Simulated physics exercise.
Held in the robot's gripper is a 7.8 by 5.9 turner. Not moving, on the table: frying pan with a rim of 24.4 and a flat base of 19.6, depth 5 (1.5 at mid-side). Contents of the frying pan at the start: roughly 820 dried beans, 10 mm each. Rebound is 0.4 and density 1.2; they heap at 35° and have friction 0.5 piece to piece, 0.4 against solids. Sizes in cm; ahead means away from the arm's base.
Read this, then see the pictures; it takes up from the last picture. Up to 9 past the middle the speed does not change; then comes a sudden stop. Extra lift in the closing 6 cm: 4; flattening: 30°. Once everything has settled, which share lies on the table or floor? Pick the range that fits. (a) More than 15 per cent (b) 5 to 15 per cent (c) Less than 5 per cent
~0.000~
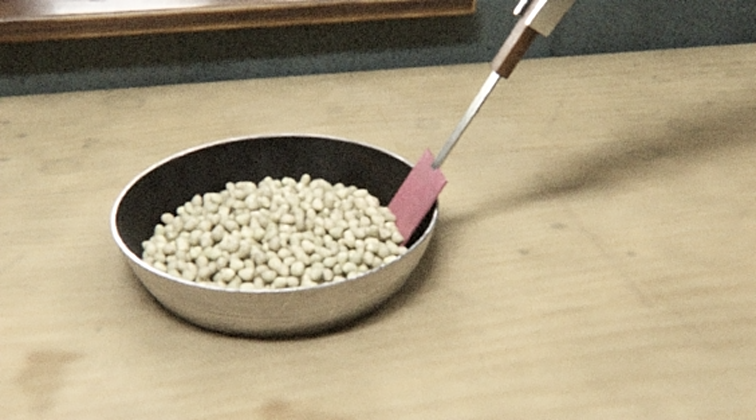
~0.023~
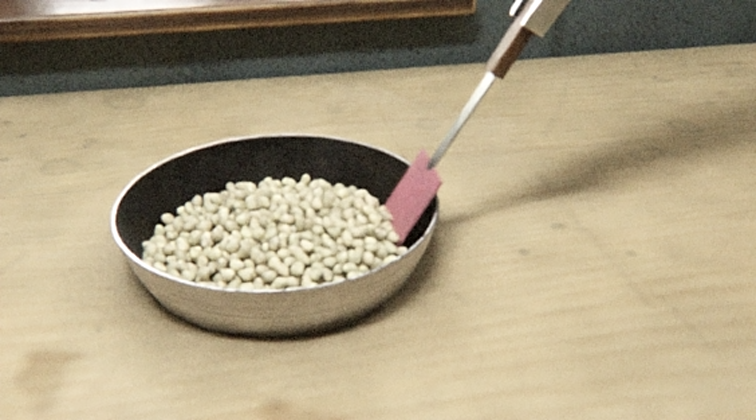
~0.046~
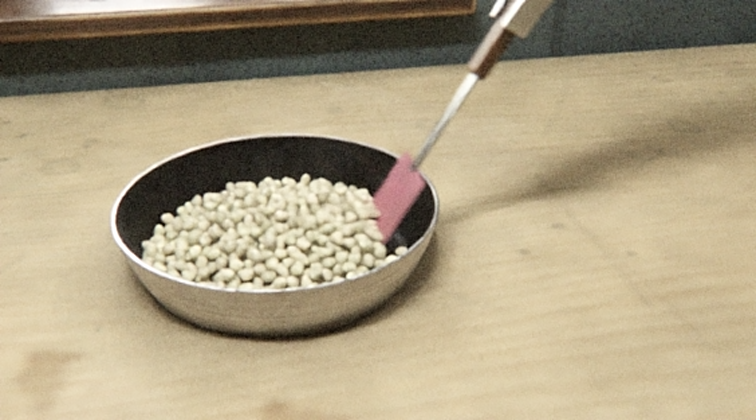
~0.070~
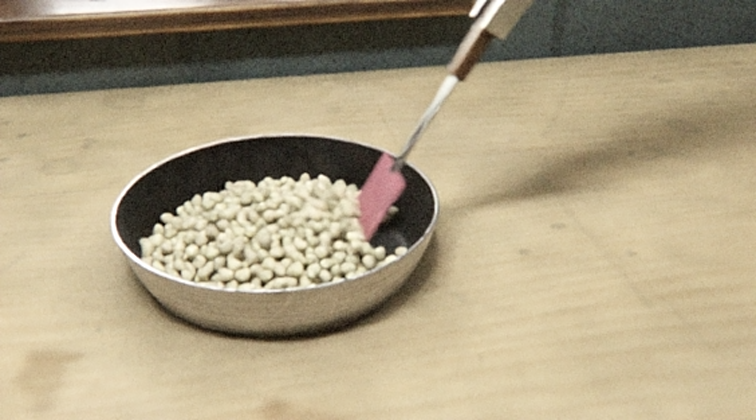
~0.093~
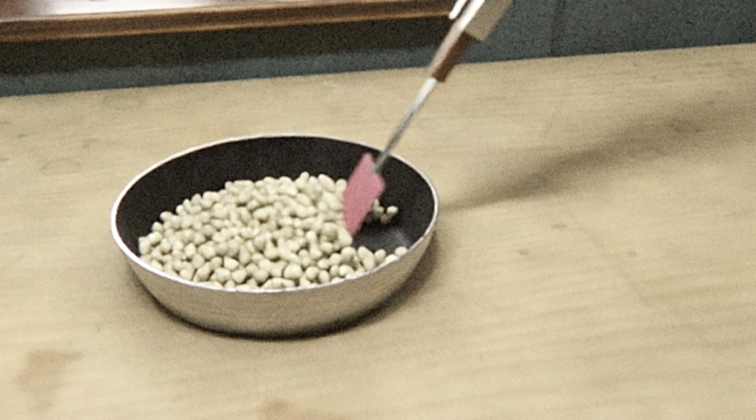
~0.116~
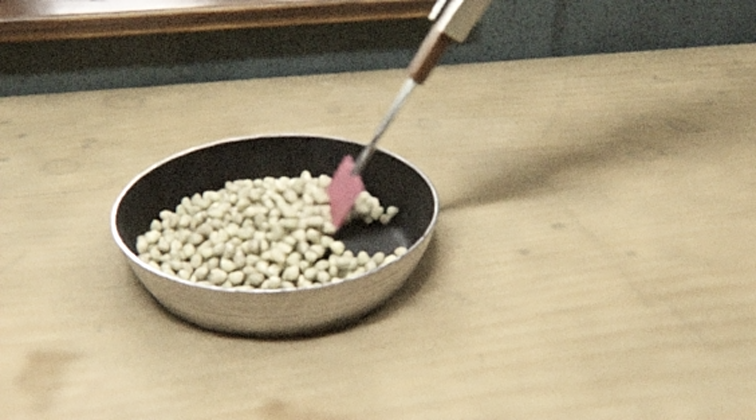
b, 5 to 15 per cent.
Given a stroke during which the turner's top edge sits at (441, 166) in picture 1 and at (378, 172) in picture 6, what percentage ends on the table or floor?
Near 5 in a hundred.
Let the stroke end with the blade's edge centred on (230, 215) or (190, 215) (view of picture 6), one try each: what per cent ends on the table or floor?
Around 0 per cent for the first try and 0 per cent for the second.
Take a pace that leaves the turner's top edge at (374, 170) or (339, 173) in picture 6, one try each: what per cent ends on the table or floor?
Roughly 5 and 10 percent.
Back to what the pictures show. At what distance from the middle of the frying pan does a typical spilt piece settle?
Roughly 20 cm.
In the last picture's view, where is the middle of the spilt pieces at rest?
Close to (44, 271) in pixels.
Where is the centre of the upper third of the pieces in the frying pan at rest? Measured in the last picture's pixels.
I'd say around pixel (179, 238).
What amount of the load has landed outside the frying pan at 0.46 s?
Share at that moment: About 6 %.
After 0.17 s, sloping 58°, highest piece 6 above the table; 823 in the frying pan.
After 0.23 s, sloping 44°, highest piece 7 above the table; 823 in the frying pan.
After 0.46 s, sloping 28°, highest piece 7 above the table; 762 in the frying pan, 55 on the table or floor, 6 on the blade or in flight.
After 1.51 s, sloping 28°, highest piece 6 above the table; 762 in the frying pan, 61 on the table or floor.
At rest, 762 in the frying pan, 61 on the table or floor. That is 7 % on the table or floor.
